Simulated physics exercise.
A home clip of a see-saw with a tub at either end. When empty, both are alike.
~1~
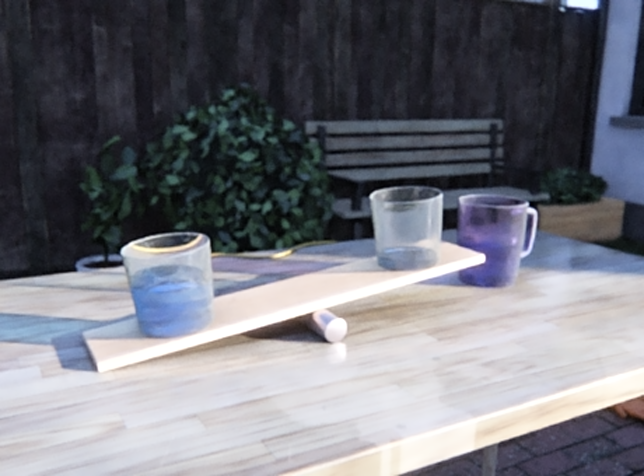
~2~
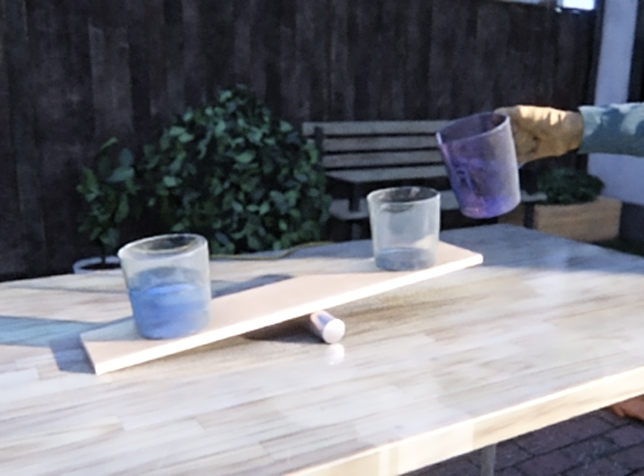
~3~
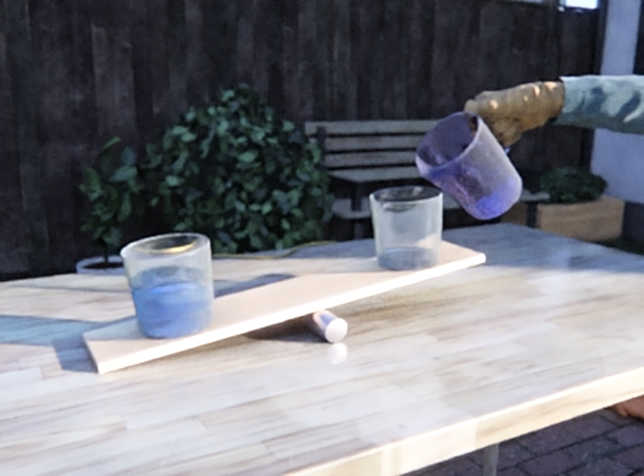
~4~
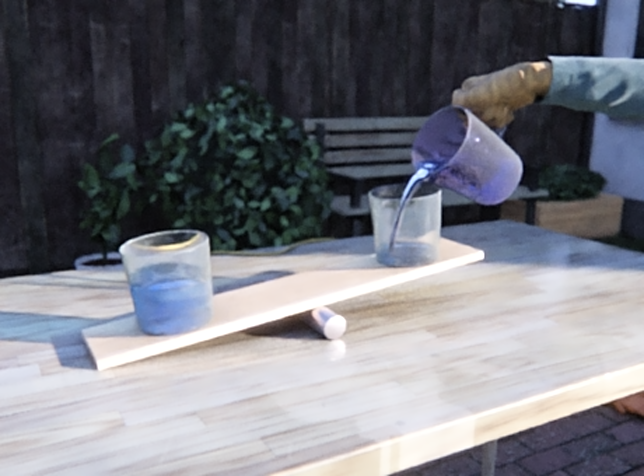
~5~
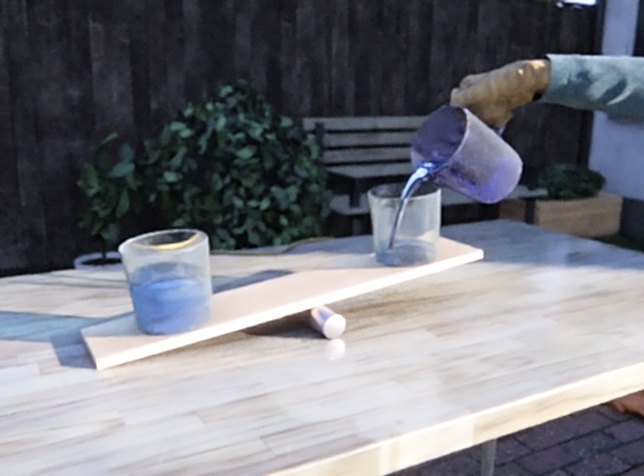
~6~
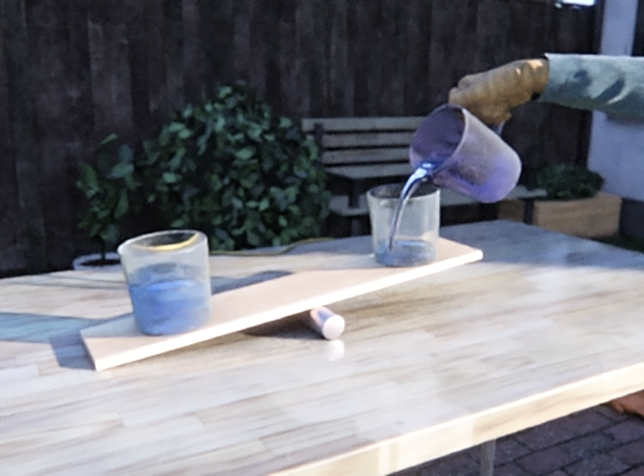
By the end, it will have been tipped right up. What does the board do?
Most likely it will swap sides.
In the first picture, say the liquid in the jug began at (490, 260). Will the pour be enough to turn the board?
Once it is all poured, it rests where it is.
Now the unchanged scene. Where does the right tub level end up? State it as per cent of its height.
About 75%.
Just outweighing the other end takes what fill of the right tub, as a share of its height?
It comes to about 50 in a hundred.
Soon after, the right tub is about half full; the board leans as before.
Later, the right tub is about two thirds full; the board has swung over, and that end is down.
In the end, the right tub is about three quarters full; the board has swung over, and that end is down.
